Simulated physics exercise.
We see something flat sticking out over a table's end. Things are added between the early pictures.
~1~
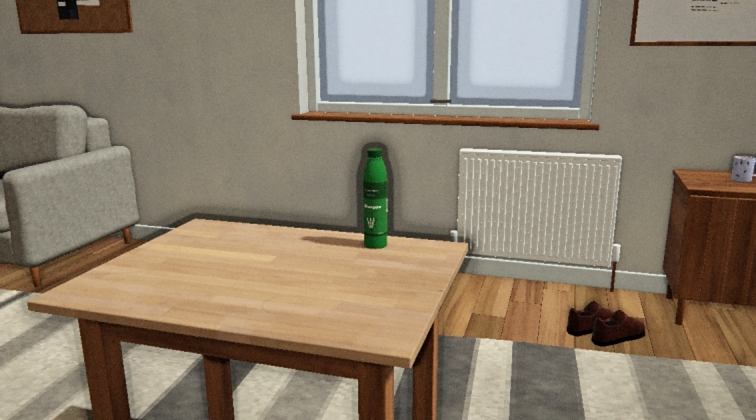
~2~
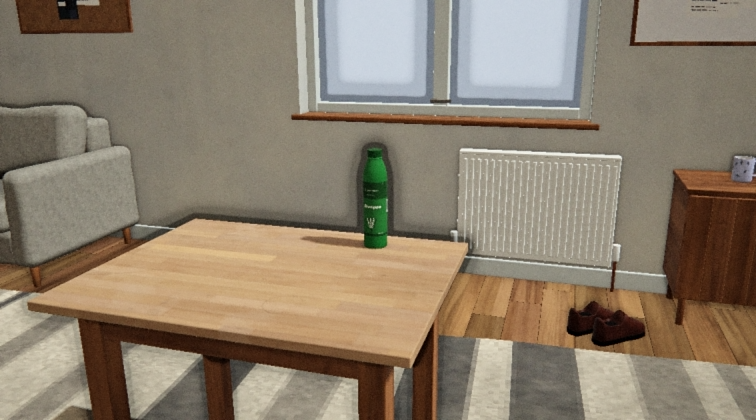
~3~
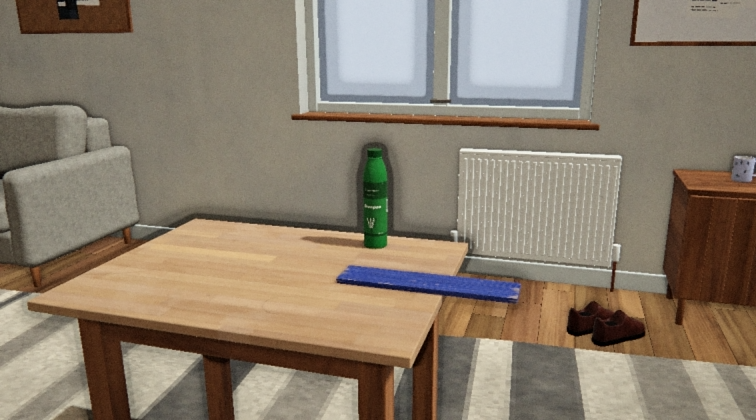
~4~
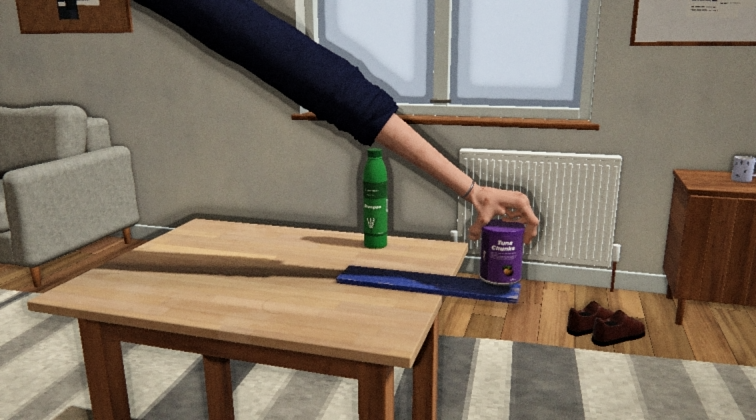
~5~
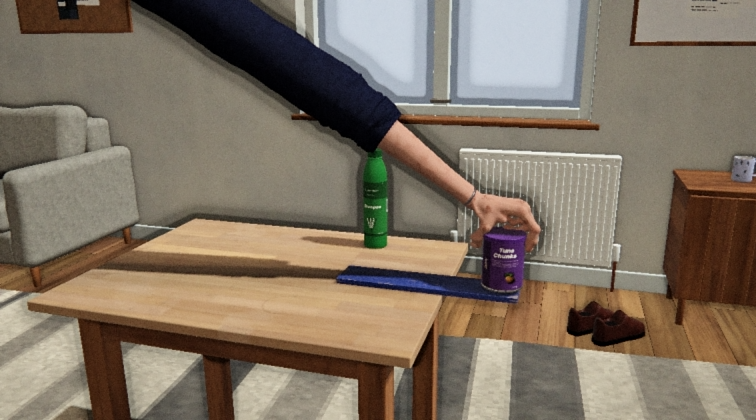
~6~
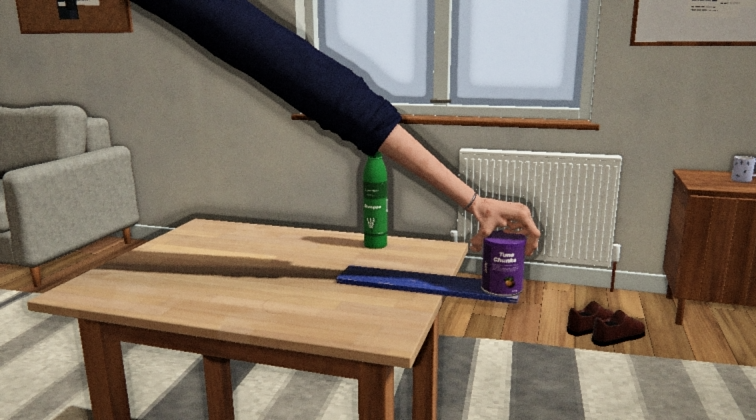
At first, a green bottle stands alone on a wooden table in a living room. Then a flat blue strip appears, jutting out past the table's right end. A hand reaches in from the upper left with a purple tin, lowers it slightly onto the strip's outer end, and keeps holding it.
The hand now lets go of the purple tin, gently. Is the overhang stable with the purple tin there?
In the end the board goes over.
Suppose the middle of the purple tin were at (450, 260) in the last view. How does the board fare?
Then it stays on the table.
Then, 0.50 s past the last view, blue board and purple tin now down on the floor or falling.
Then, 0.60 s past the last view, things are still on the move.
Finally, down on the floor or falling, blue board and purple tin; green bottle still in place. The board comes down.
